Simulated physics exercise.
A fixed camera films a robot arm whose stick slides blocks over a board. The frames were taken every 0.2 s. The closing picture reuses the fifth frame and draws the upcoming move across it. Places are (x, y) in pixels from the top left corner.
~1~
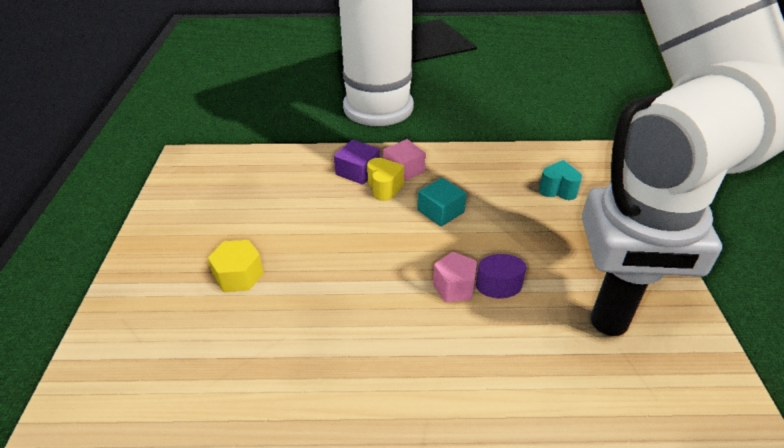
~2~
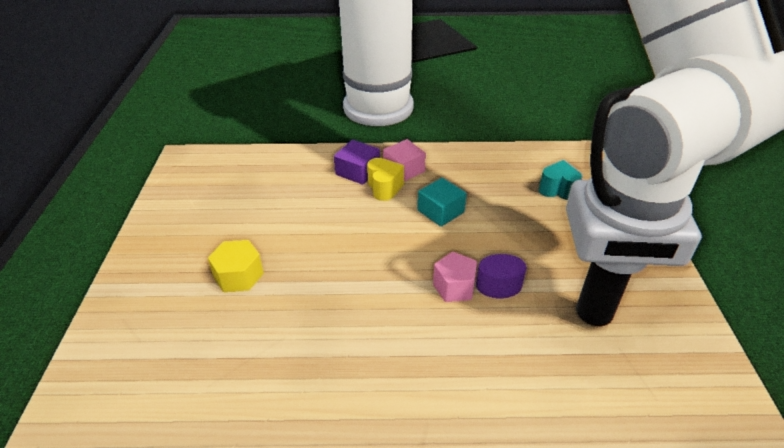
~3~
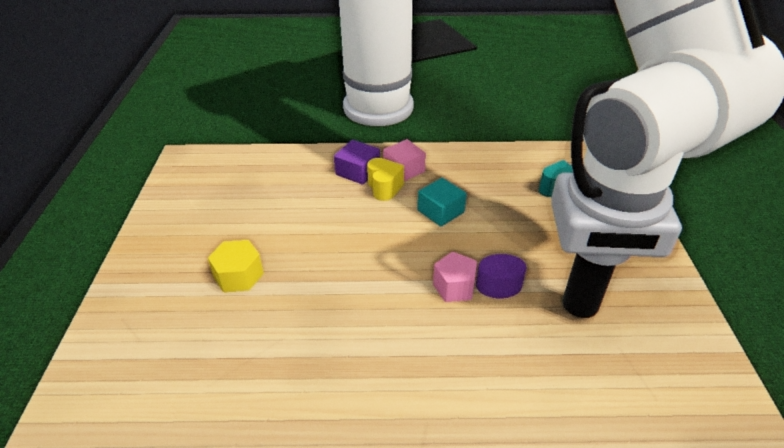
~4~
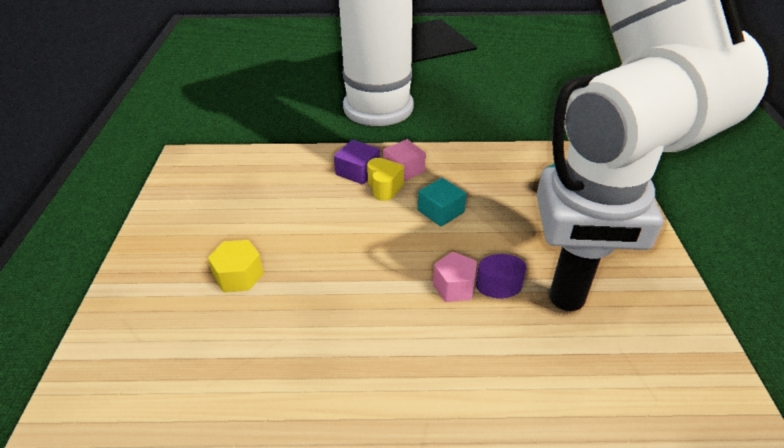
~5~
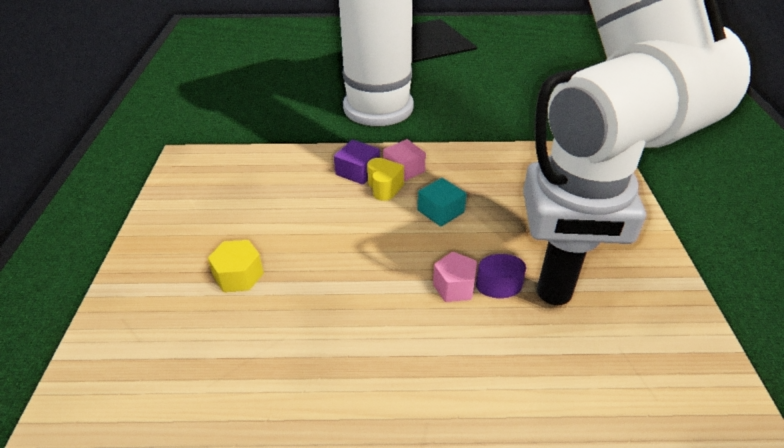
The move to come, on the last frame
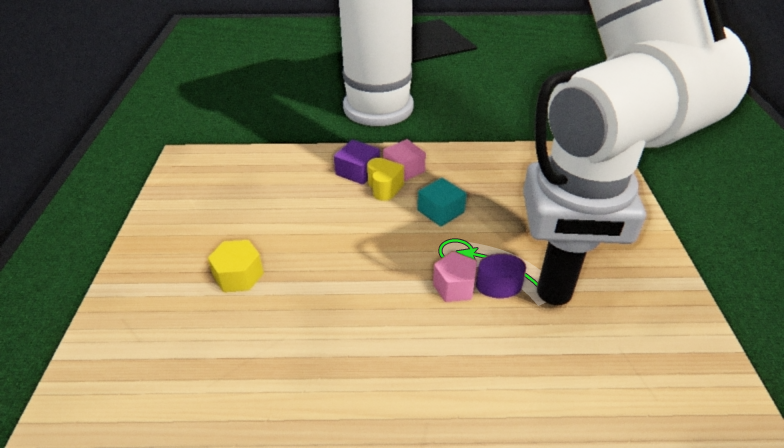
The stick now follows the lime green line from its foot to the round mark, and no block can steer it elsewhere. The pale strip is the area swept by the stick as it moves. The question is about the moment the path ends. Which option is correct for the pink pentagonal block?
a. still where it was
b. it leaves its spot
Option b.
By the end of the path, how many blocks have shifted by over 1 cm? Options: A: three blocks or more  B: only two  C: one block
My answer is option B.
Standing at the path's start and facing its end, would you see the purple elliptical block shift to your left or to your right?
Side: Left.
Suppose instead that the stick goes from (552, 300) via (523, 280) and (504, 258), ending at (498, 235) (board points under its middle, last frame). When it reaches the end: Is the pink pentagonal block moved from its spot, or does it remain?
The pink pentagonal block is moved.
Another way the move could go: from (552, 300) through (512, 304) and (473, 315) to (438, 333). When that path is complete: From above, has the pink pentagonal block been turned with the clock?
No, it doesn't check out.
Drawn move, from (552, 300) via (525, 275) and (492, 259), ending at (456, 251).
On the path given first. One third of the way, stick (527, 268); pink pentagonal block (450, 268); purple elliptical block (492, 261), turned 25° anticlockwise.
Two thirds of the way, stick (493, 251); pink pentagonal block (439, 273); purple elliptical block (473, 258), turned 85° anticlockwise.
At the end, stick (457, 244); turquoise square still; pink pentagonal block (438, 276), turned 20° clockwise; purple elliptical block (462, 257), turned 130° anticlockwise.
